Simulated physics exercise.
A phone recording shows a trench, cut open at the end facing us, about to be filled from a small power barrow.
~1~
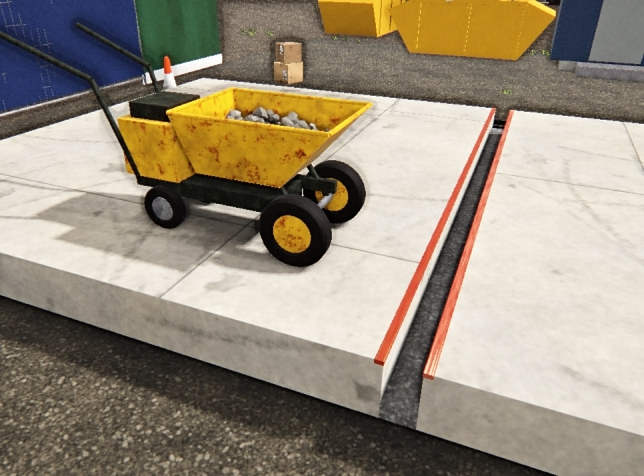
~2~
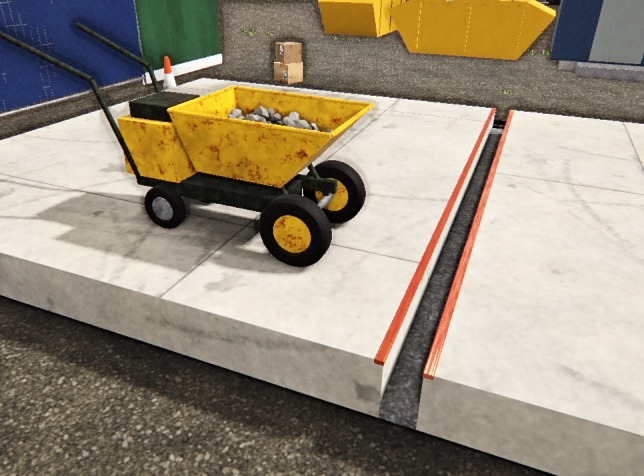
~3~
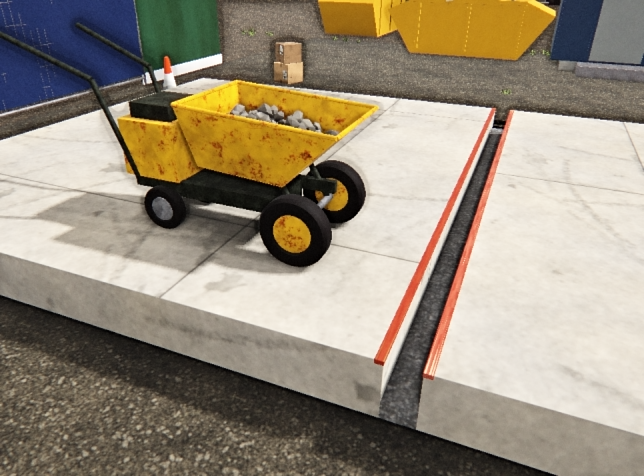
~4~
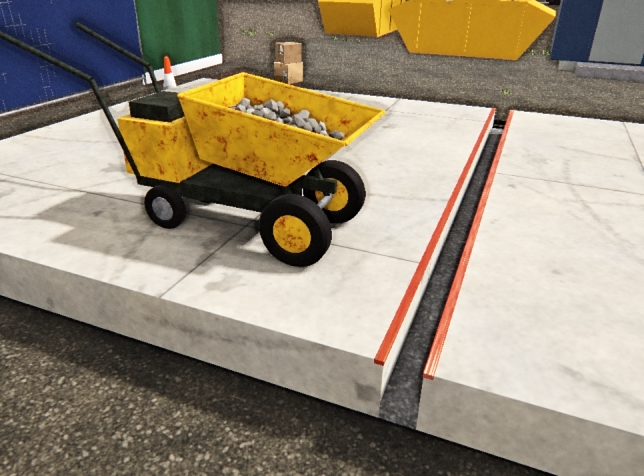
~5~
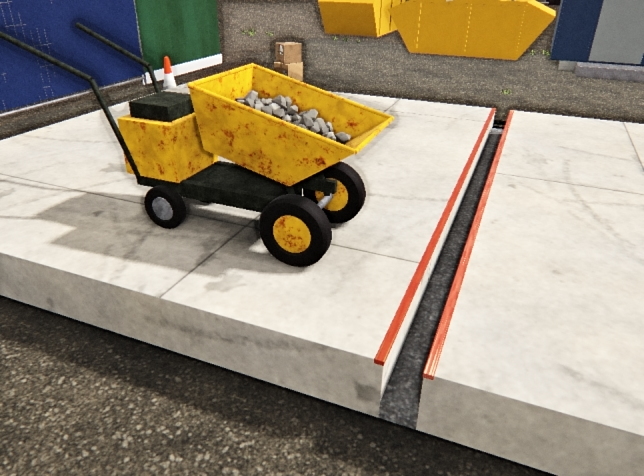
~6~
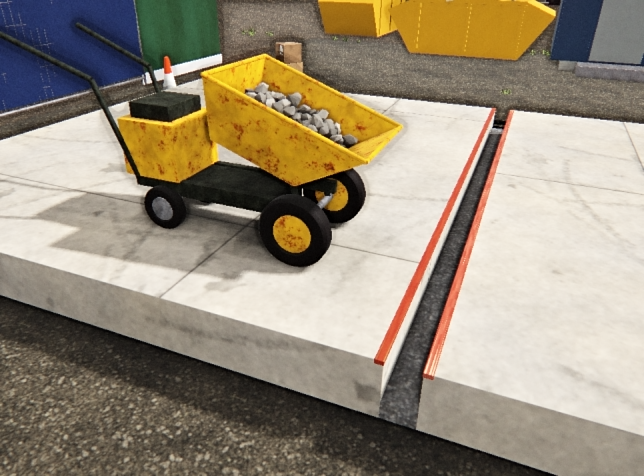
A rust-speckled yellow skip loaded with grey broken stones sits on a small black-framed barrow, seen from slightly above on a pale concrete slab in a yard. The barrow stands left of a narrow, dark trench edged with red strips, with a blue wall, an orange cone and yellow containers behind. The skip barely moves at first, then its rear rises steadily, tilting it clearly rightward while wheels and camera stay still.
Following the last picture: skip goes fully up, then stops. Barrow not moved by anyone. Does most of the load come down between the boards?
Yes.
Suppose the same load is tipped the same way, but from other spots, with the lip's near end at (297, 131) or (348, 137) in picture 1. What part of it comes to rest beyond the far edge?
Roughly 0 and 30 percent respectively.
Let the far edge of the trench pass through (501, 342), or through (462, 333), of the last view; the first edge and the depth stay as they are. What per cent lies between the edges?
First try: About 100 %; second try: About 80 %.
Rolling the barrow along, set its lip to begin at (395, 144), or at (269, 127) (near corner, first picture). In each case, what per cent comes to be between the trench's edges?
Okay, so the first one ends at 0 % and the second at 20 %.
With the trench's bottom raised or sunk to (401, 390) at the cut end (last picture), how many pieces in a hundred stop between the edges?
That would give roughly 50 percent.
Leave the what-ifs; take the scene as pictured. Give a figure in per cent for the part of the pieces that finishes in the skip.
It comes out at some 10 in a hundred.
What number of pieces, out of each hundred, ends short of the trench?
It works out to close to 10 per cent.
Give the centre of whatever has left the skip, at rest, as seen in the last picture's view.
Centre at rest, last view: Approx. (441, 278).
Soon, skip tipped steeply; all in the skip.
A while on, skip tipped right over; most in the skip; a stray few short of the trench; a small part in or heaped over the trench; a stray few beyond it.
Towards the end, skip tipped right over; a small part in the skip; a small part short of the trench; about two thirds in or heaped over the trench; a small part beyond it.
Finally, skip tipped right over; a small part in the skip; a small part short of the trench; about two thirds in or heaped over the trench; a small part beyond it.
